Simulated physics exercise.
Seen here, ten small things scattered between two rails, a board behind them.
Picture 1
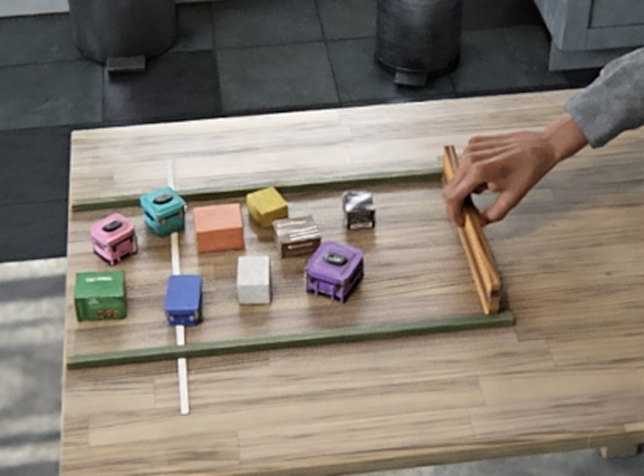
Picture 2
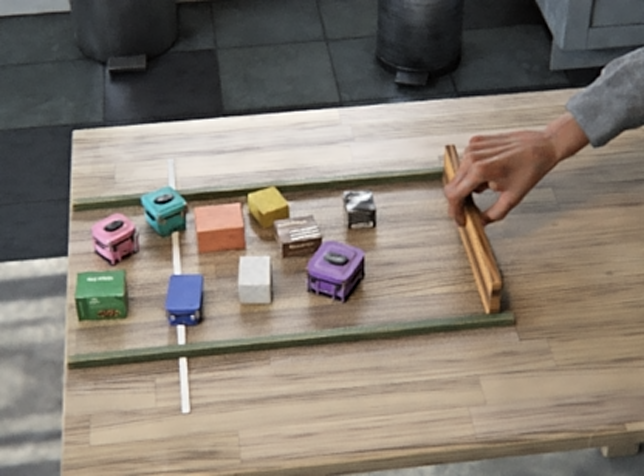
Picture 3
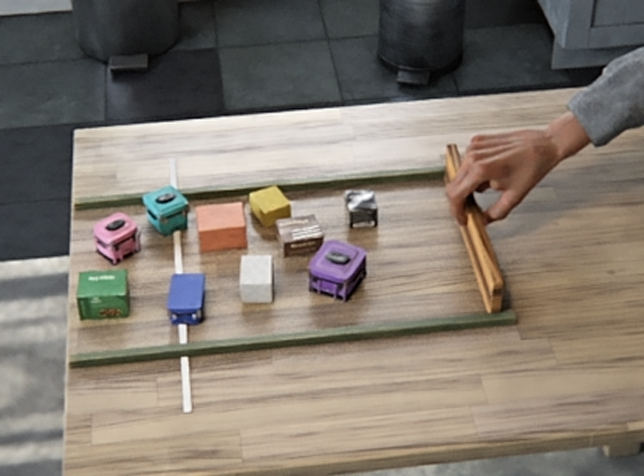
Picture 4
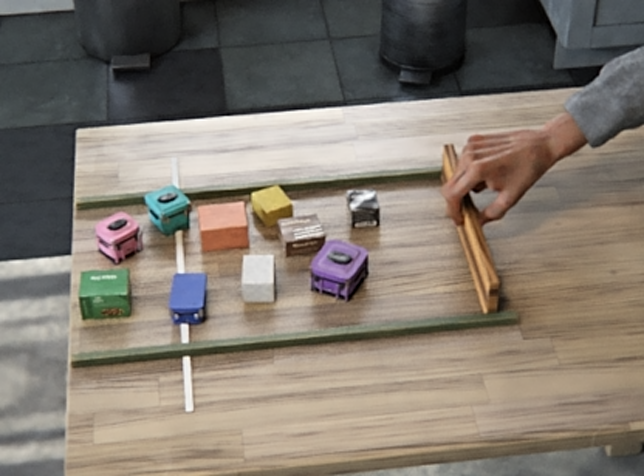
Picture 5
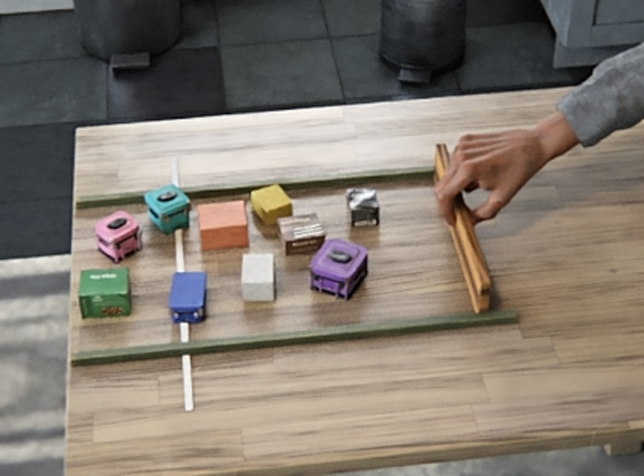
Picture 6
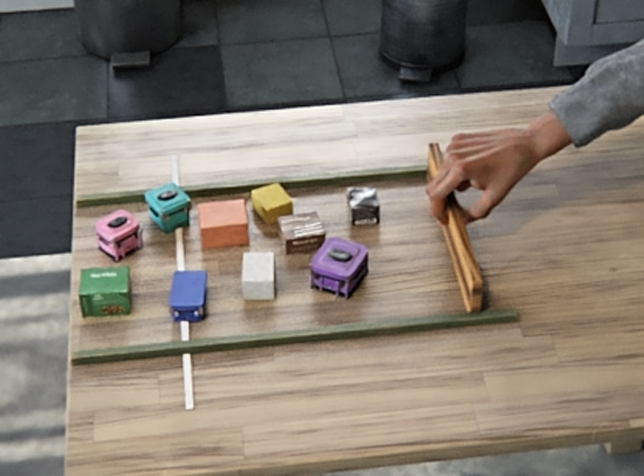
A hand slides a wooden board slightly left between two rails toward scattered small objects.
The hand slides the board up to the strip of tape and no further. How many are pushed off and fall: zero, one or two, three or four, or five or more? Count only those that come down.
As it turns out, the number that fall off is one or two.
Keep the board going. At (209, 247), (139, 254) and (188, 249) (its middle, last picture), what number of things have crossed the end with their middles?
Place by place, 0, 3 and 1.
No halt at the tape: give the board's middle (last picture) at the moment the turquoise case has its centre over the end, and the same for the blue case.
Near (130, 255) and (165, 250).
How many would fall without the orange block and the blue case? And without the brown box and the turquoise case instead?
Fallen: 0, and 1 in the other try.
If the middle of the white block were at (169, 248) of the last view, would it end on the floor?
The white block survives.
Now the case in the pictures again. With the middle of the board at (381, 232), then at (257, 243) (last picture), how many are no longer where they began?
First 1, then 7.
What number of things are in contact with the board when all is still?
In contact: 4.
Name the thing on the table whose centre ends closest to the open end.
Foremost is the pink case.
Soon after, none off yet; green box at rest near (105, 291); pink case at rest near (119, 235); turquoise case at rest near (169, 208).
Then, none off yet; green box moved a little near (88, 294); pink case moving near (113, 236); turquoise case moving near (160, 208).
At rest, the number that fall off is one or two; fallen, green box.
